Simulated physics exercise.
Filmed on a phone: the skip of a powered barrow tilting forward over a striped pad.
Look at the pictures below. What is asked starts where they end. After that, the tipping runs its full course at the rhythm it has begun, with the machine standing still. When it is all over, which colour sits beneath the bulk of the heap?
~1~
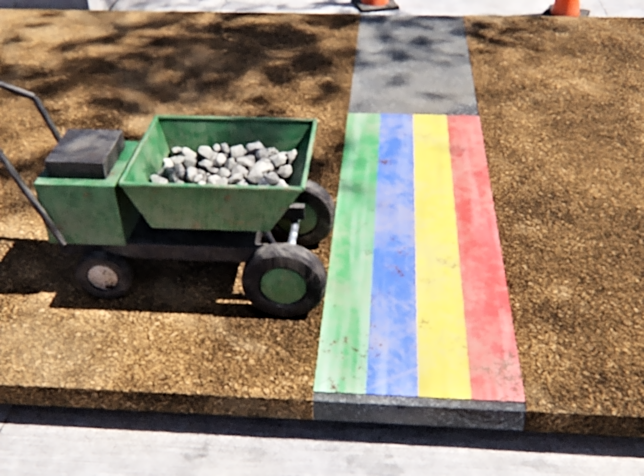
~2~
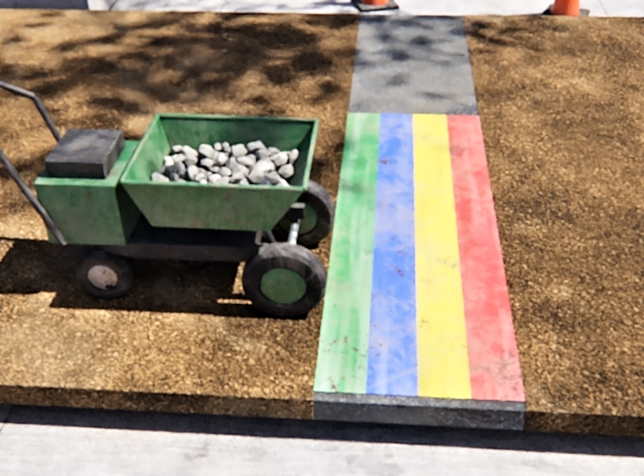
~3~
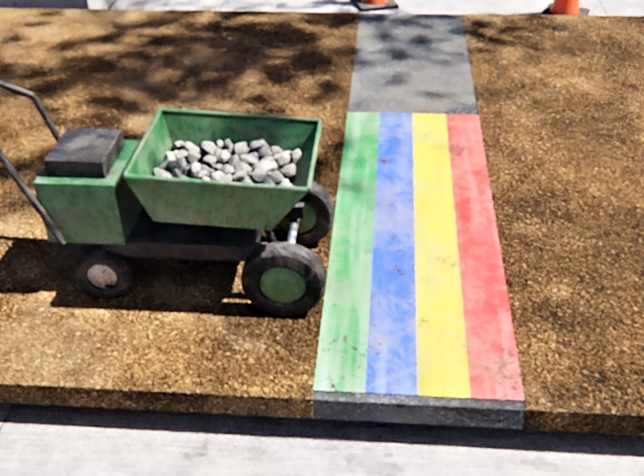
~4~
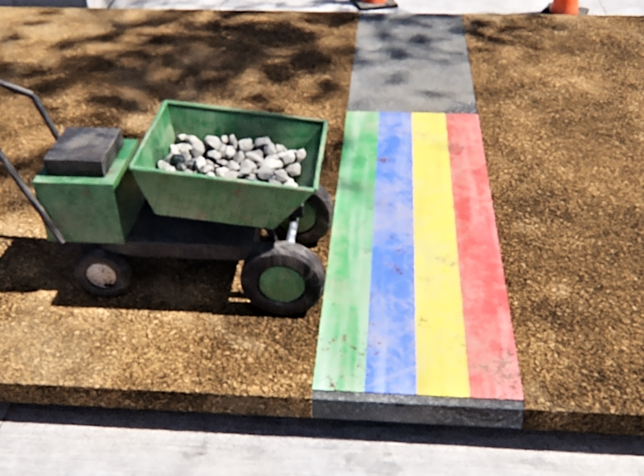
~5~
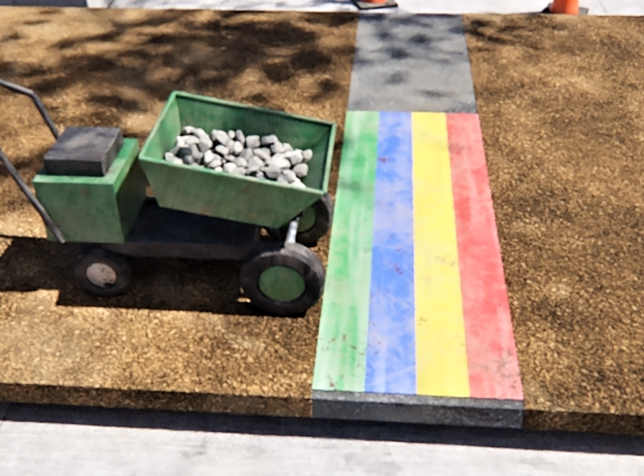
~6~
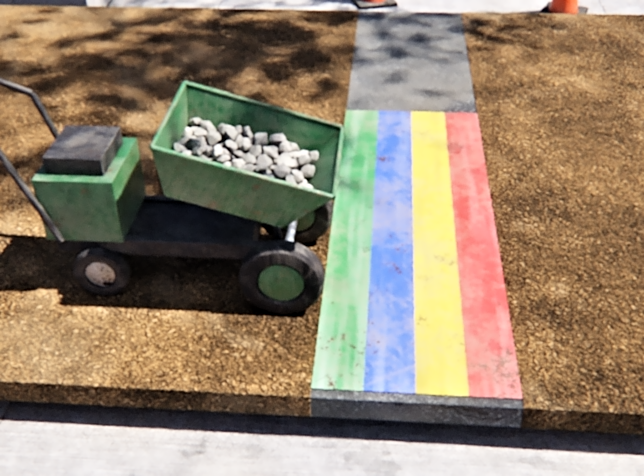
The bulk sits over the yellow colour.
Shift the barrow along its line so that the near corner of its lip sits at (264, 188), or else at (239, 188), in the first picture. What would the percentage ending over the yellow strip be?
20 % and 10 %.
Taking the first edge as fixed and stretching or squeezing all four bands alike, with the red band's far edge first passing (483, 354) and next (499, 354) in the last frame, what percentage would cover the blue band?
The first gives around 10 per cent, the second around 20 per cent.
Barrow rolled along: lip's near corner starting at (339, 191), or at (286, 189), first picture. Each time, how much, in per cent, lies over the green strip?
About 0 % and 0 %.
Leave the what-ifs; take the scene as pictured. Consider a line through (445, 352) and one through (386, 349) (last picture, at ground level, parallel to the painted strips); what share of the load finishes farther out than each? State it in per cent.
About 40 percent, then about 80 percent.
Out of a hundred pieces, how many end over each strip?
The green strip takes 0 per cent, the blue strip 25, the yellow strip 35 and the red strip 20.
Soon after the last picture, skip tipped steeply; all in the skip.
A little later, skip tipped steeply; nearly all in the skip; a stray few over the blue strip; a stray few over the yellow strip.
Later still, skip tipped right over; about a third in the skip; a small part over the blue strip; about a third over the yellow strip; about a quarter over the red strip; a stray few off the paint.
By the end, skip tipped right over; a small part in the skip; a stray few over the green strip; about a quarter over the blue strip; about a third over the yellow strip; about a quarter over the red strip; a small part off the paint.
